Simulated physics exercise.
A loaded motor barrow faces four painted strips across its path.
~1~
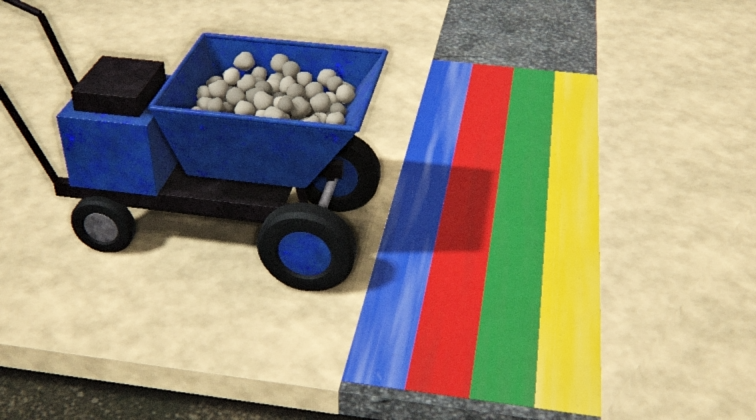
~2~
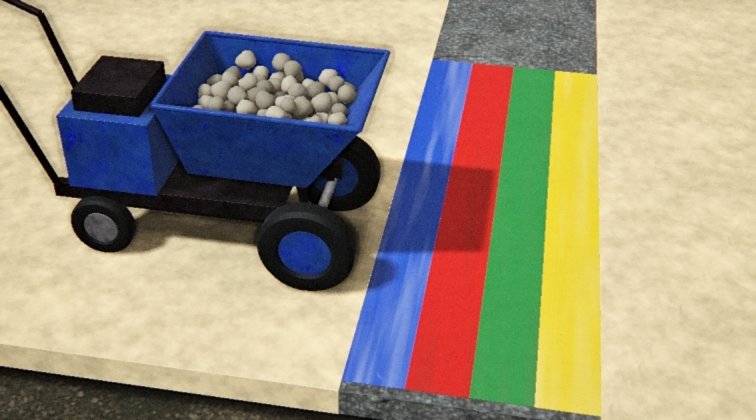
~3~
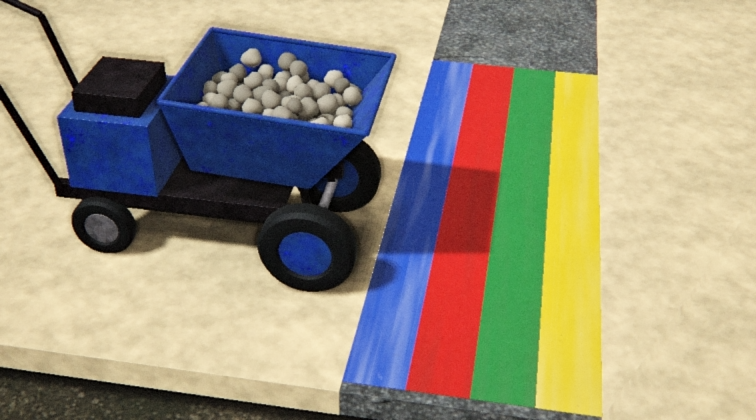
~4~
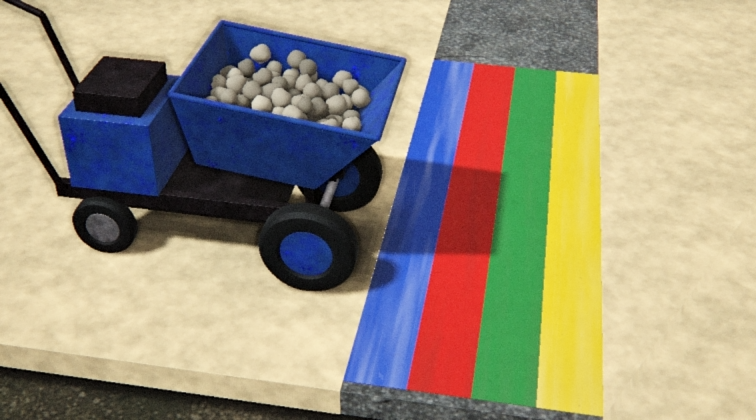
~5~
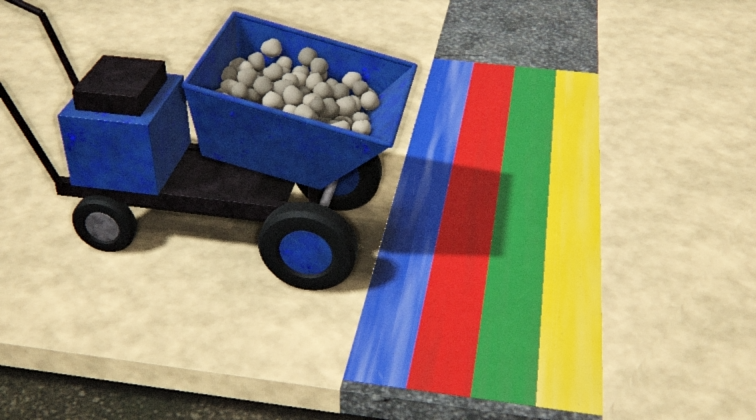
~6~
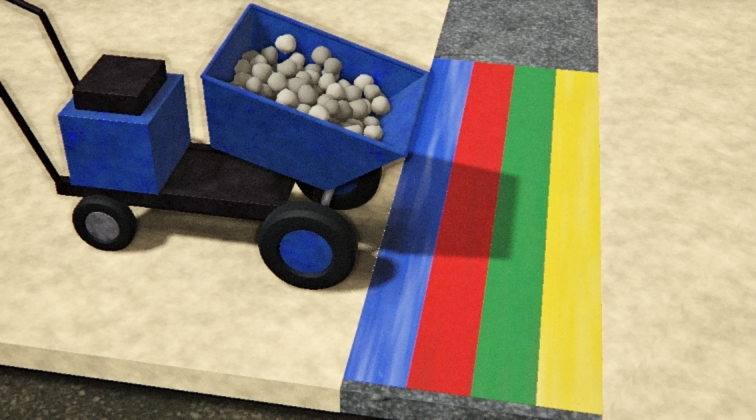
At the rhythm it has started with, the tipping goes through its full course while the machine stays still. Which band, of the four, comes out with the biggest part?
The green band comes out ahead.
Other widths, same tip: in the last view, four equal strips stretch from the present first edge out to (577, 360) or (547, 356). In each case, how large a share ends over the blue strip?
The first gives around 0 per cent, the second around 0 per cent.
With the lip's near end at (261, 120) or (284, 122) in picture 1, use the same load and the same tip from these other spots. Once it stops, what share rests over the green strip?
The first gives 10 %, the second 10 %.
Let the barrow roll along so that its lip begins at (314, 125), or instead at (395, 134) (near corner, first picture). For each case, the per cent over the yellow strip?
That would be roughly 10 in a hundred and then roughly 30 in a hundred.
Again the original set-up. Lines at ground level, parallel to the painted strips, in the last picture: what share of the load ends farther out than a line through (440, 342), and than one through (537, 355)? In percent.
Around 70 per cent for the first, around 20 per cent for the second.
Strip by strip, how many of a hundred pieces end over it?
The blue strip takes 0 per cent, the red strip 15, the green strip 30 and the yellow strip 15.
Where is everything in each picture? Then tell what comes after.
Lip of the skip (357, 130), level; top of the load (288, 105), river pebbles; blue strip (386, 331); red strip (446, 339); green strip (507, 347); yellow strip (569, 355), in the first frame.
Lip of the skip (359, 130), level; top of the load (290, 104), in the second frame.
Lip of the skip (366, 134), tipped barely; top of the load (265, 95), in the third frame.
Lip of the skip (378, 139), tipped a little; top of the load (274, 92), in the fourth frame.
Lip of the skip (390, 145), tipped a little; top of the load (285, 89), in the fifth frame.
Lip of the skip (404, 155), tipped clearly; top of the load (279, 83); blue strip (387, 329); red strip (448, 337); green strip (509, 345); yellow strip (571, 353), in the sixth frame.
Just after the last frame, skip tipped steeply; every one in the skip.
A moment on, skip tipped right over; almost all in the skip; just a few over the red strip; about a tenth over the green strip; just a few falling.
Further on, skip tipped right over; roughly half in the skip; about a tenth over the red strip; roughly a quarter over the green strip; about a tenth over the yellow strip; just a few off the paint.
When it is over, skip tipped right over; roughly a third in the skip; not one over the blue strip; about a tenth over the red strip; roughly a third over the green strip; roughly a quarter over the yellow strip; about a tenth off the paint.
